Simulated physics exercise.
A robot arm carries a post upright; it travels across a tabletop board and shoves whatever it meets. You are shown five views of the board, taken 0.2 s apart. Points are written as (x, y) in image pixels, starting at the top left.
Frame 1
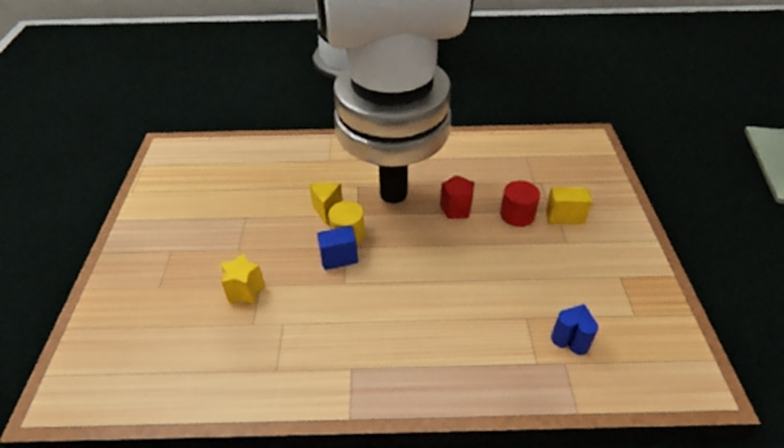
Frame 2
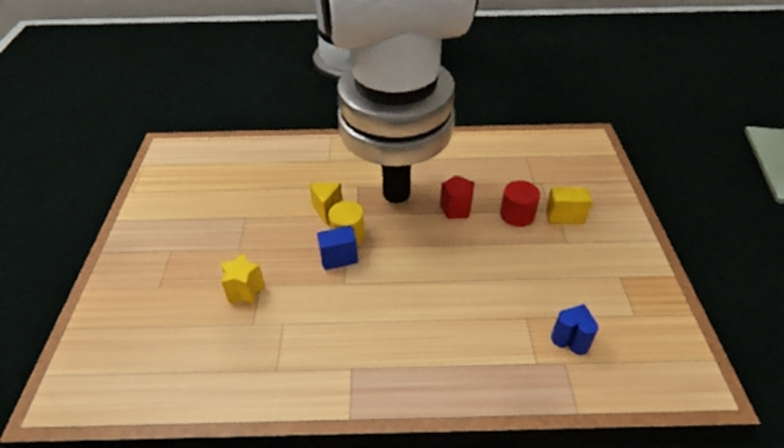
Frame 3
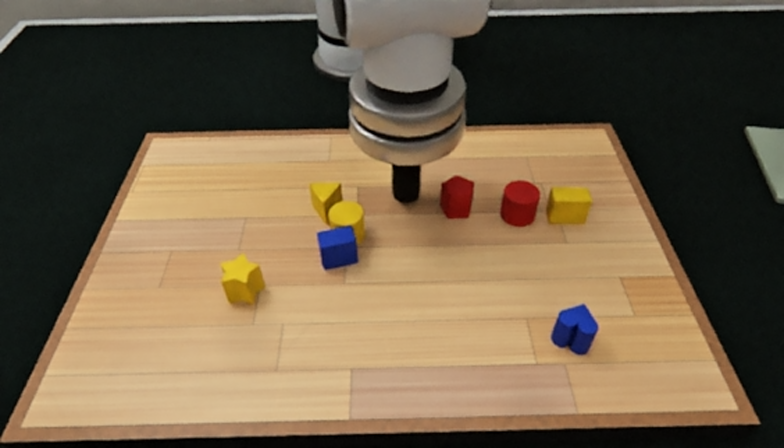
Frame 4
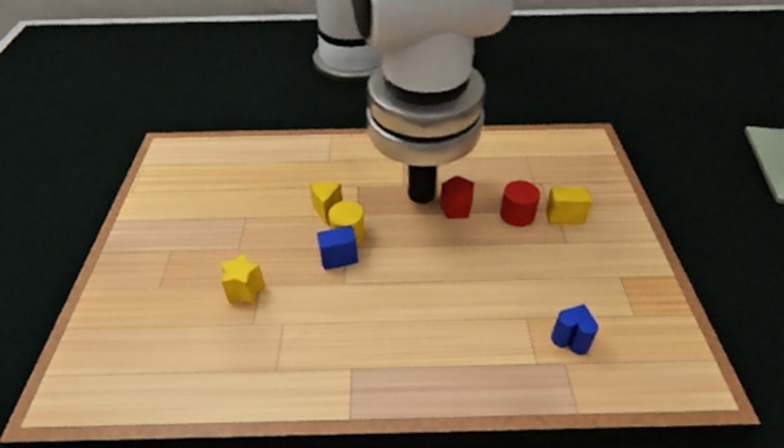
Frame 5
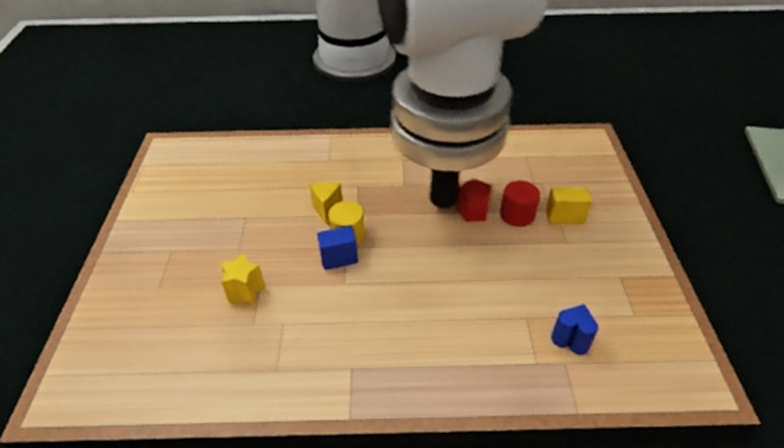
The robot arm slides its black post right and pushes the red pentagonal block rightward.
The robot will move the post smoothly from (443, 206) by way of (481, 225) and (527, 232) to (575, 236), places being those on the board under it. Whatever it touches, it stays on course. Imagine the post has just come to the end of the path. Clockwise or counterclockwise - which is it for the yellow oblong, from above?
From above, it turns clockwise.
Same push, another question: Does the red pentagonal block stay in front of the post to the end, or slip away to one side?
The post should slip past it.
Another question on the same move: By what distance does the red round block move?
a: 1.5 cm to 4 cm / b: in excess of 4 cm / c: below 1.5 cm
The one that fits is b, in excess of 4 cm.
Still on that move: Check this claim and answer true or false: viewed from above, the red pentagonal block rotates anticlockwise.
That claim is true.
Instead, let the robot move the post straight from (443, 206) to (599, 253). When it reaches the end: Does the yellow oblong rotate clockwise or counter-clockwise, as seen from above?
Looking down, my answer is that the yellow oblong rotates clockwise.
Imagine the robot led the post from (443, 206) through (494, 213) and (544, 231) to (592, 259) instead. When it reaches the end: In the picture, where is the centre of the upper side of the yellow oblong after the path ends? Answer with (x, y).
It should be at about (644, 195).
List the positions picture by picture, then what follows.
The first picture shows tip of the post at (394, 195), middles of tops, red pentagonal block at (459, 186), red round block at (522, 192), yellow oblong at (572, 194).
The second picture shows post at (397, 195), nothing pushed.
The third picture shows post at (406, 195), nothing pushed.
The fourth picture shows post at (422, 195), nothing pushed.
The fifth picture shows post at (444, 200), red pentagonal block at (477, 189), red round block at (522, 192), yellow oblong at (572, 194).
On the path given first. One third of the way, post at (482, 219); red pentagonal block at (514, 198), turned 50° anticlockwise; red round block at (541, 188); yellow oblong at (579, 193), turned 20° clockwise.
Two thirds of the way, post at (530, 226); red pentagonal block at (556, 198), turned 90° anticlockwise; red round block at (555, 176); yellow oblong at (589, 192), turned 35° clockwise.
At the end, post at (577, 230); red pentagonal block at (575, 192), turned 125° anticlockwise; red round block at (556, 173); yellow oblong at (601, 187), turned 65° clockwise.
